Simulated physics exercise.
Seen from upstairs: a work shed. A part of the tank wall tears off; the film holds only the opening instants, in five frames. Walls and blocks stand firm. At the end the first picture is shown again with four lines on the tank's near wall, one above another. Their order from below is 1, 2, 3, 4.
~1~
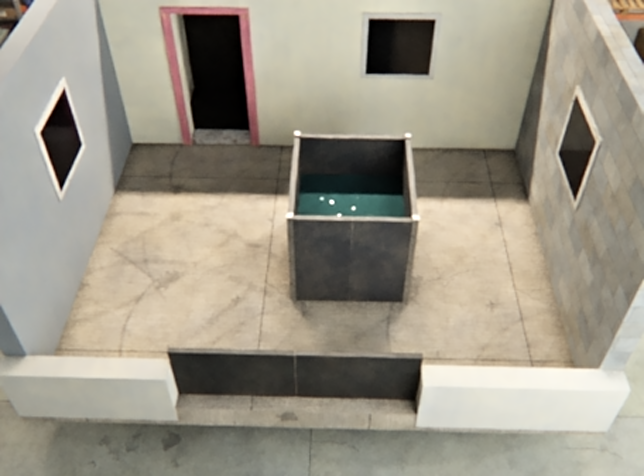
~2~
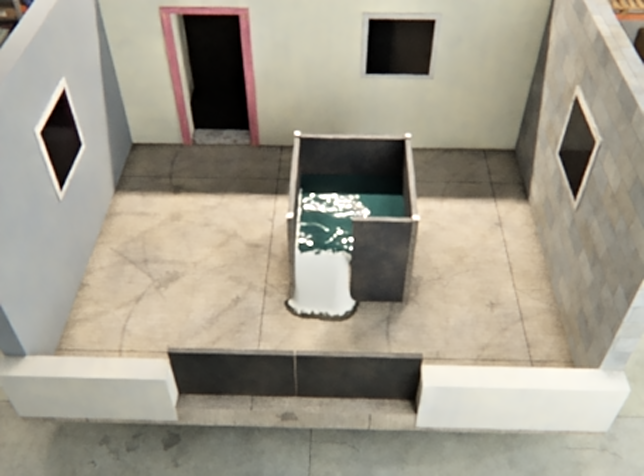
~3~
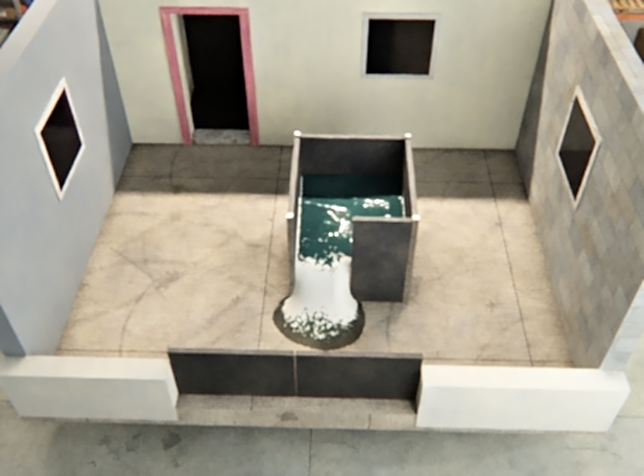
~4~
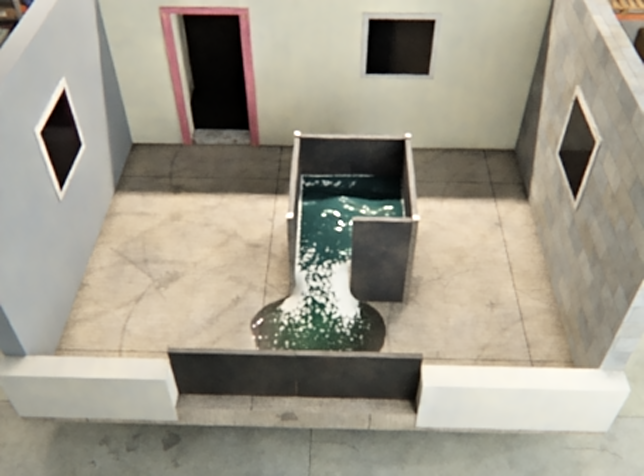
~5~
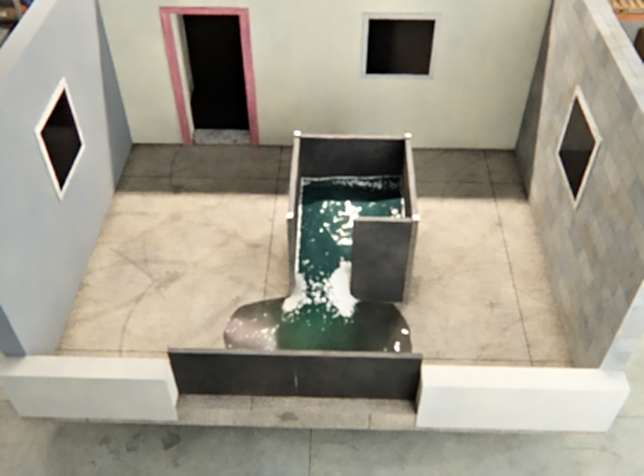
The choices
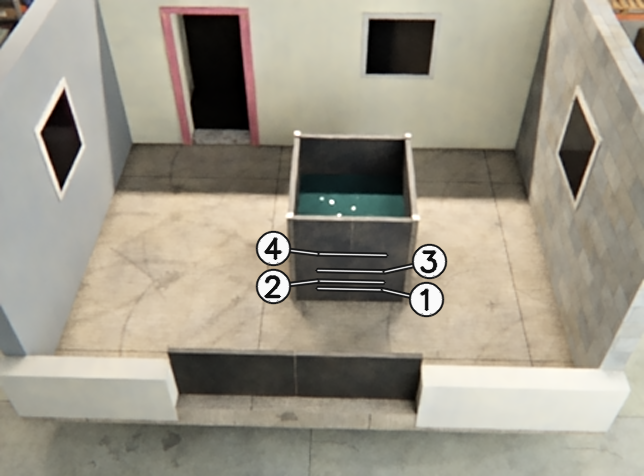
Work shed seen from above, with water pouring from the open front of a dark tank and spreading across the pale floor.
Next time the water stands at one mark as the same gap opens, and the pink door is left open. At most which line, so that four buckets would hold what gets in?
The answer is level 4.
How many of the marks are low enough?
All four.
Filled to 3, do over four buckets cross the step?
No, that is safe.
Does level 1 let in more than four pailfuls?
No, not at all.
On the marked copy, 1 at (350, 289); 2 at (350, 281); 3 at (351, 271); 4 at (351, 254); from the bottom up 1, 2, 3, 4.
If 1 is chosen, nothing gets over.
If 2 is chosen, nothing gets over.
If 3 is chosen, nothing gets over.
If 4 is chosen, a bucket or two gets in.
